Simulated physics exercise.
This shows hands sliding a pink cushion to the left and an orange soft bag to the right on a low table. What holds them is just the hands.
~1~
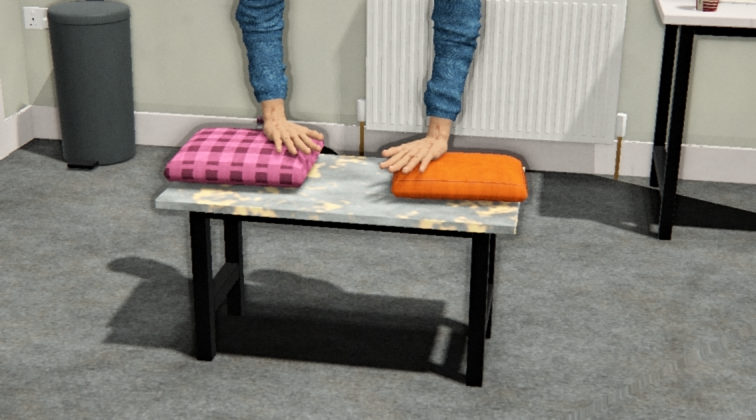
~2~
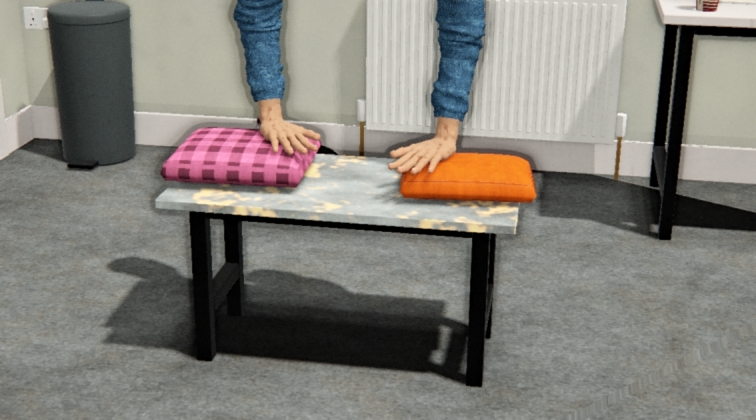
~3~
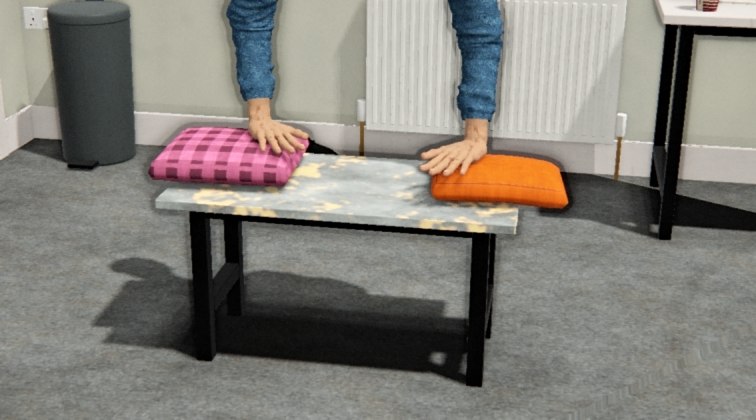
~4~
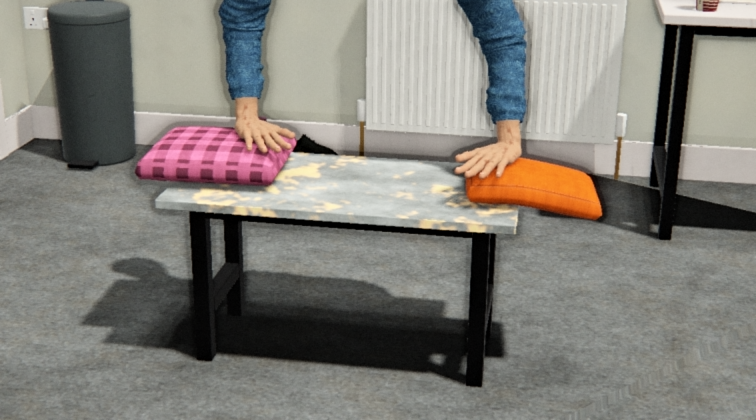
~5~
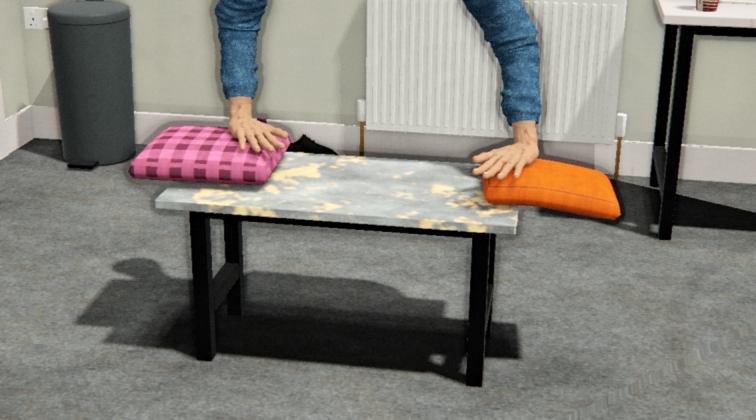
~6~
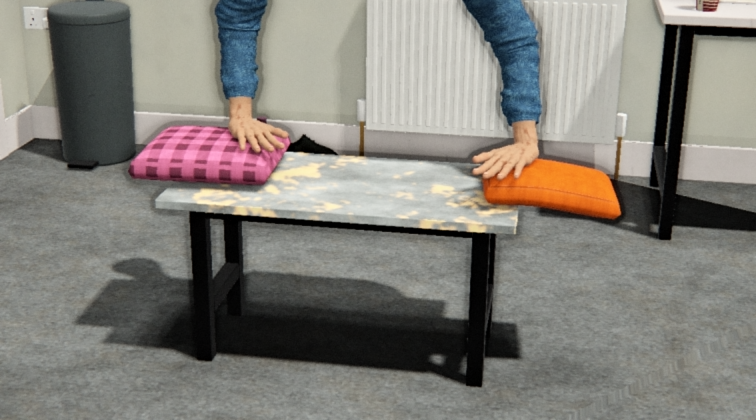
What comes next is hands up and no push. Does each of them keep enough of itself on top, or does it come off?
My prediction: I'd say the pink cushion ends up still on it; I'd say the orange soft bag ends up off it.
Then, 0.34 s after the last picture, cushion lying still; soft bag falling near (557, 260).
Then, 0.64 s after the last picture, cushion lying still; soft bag on the floor near (623, 304).
At rest, cushion lying still; soft bag on the floor near (664, 363). The pink cushion stays up there and the orange soft bag tips over and falls.
